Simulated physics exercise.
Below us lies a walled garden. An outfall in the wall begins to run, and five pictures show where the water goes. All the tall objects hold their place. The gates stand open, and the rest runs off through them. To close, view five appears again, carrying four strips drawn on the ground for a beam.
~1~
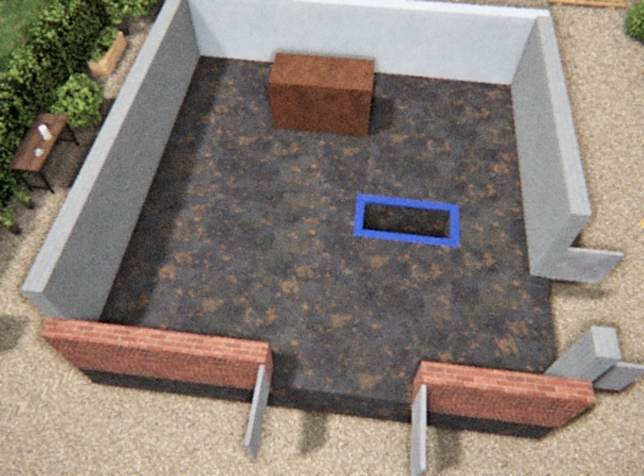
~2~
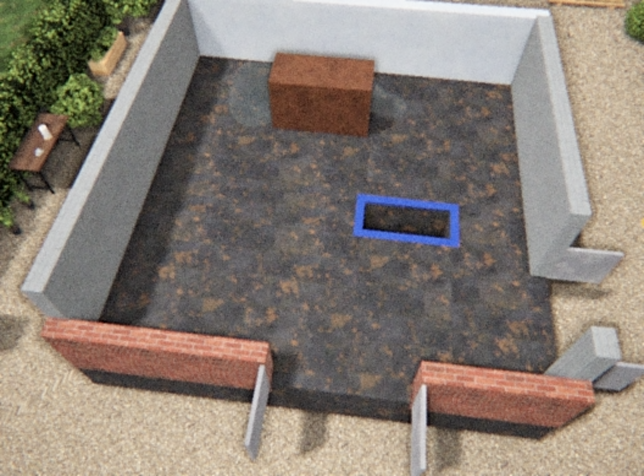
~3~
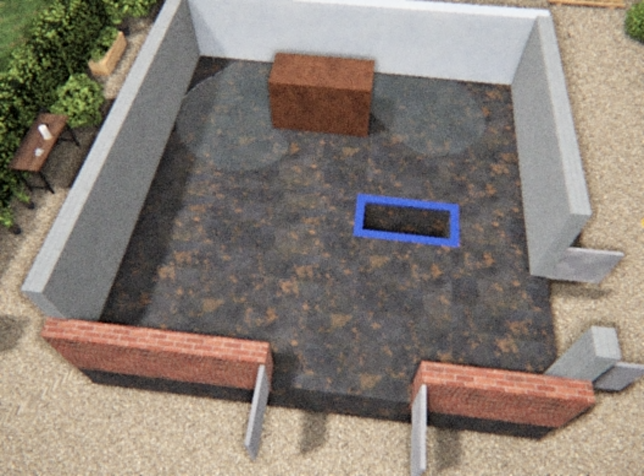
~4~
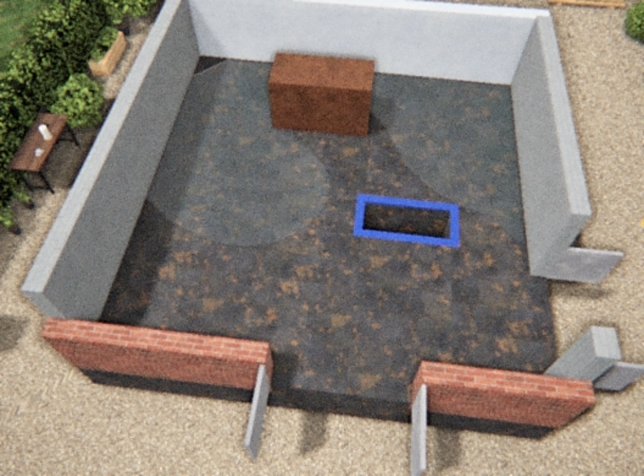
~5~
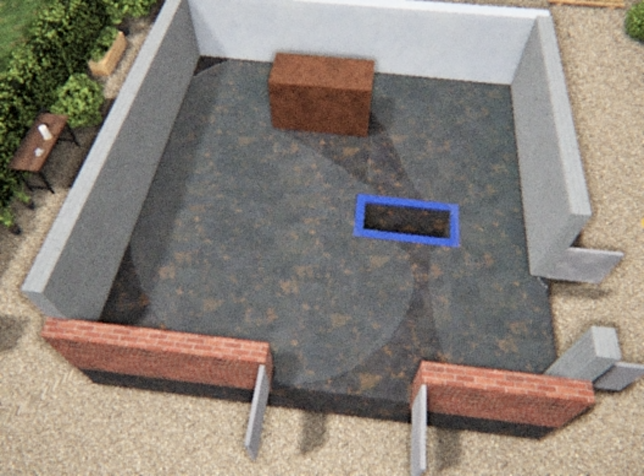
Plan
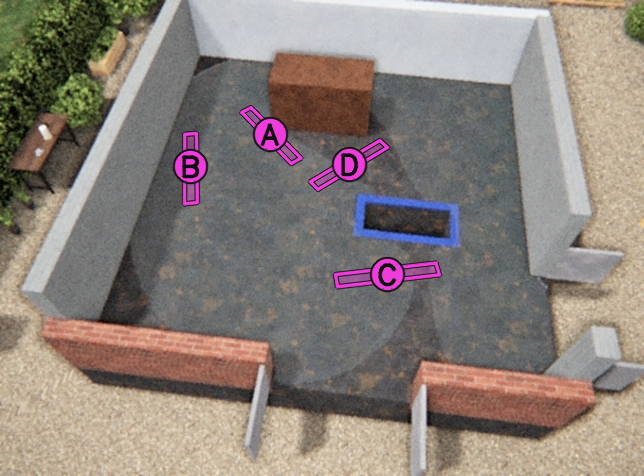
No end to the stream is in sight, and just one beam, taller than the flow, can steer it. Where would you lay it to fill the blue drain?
Place C does it best.
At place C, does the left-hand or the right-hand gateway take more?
The right gate.
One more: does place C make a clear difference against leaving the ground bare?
Yes, by a good deal.
On the marked copy, A from (246, 110) to (296, 160); B from (190, 133) to (190, 203); C from (336, 280) to (437, 268); D from (314, 185) to (383, 143).
Choosing A, about 6 % of the stream runs into the blue drain, about 94 % out by the gates.
Choosing B, about 9 % of the stream runs into the blue drain, about 91 % out by the gates.
Choosing C, about 12 % of the stream runs into the blue drain, about 88 % out by the gates.
Choosing D, about 6 % of the stream runs into the blue drain, about 94 % out by the gates.
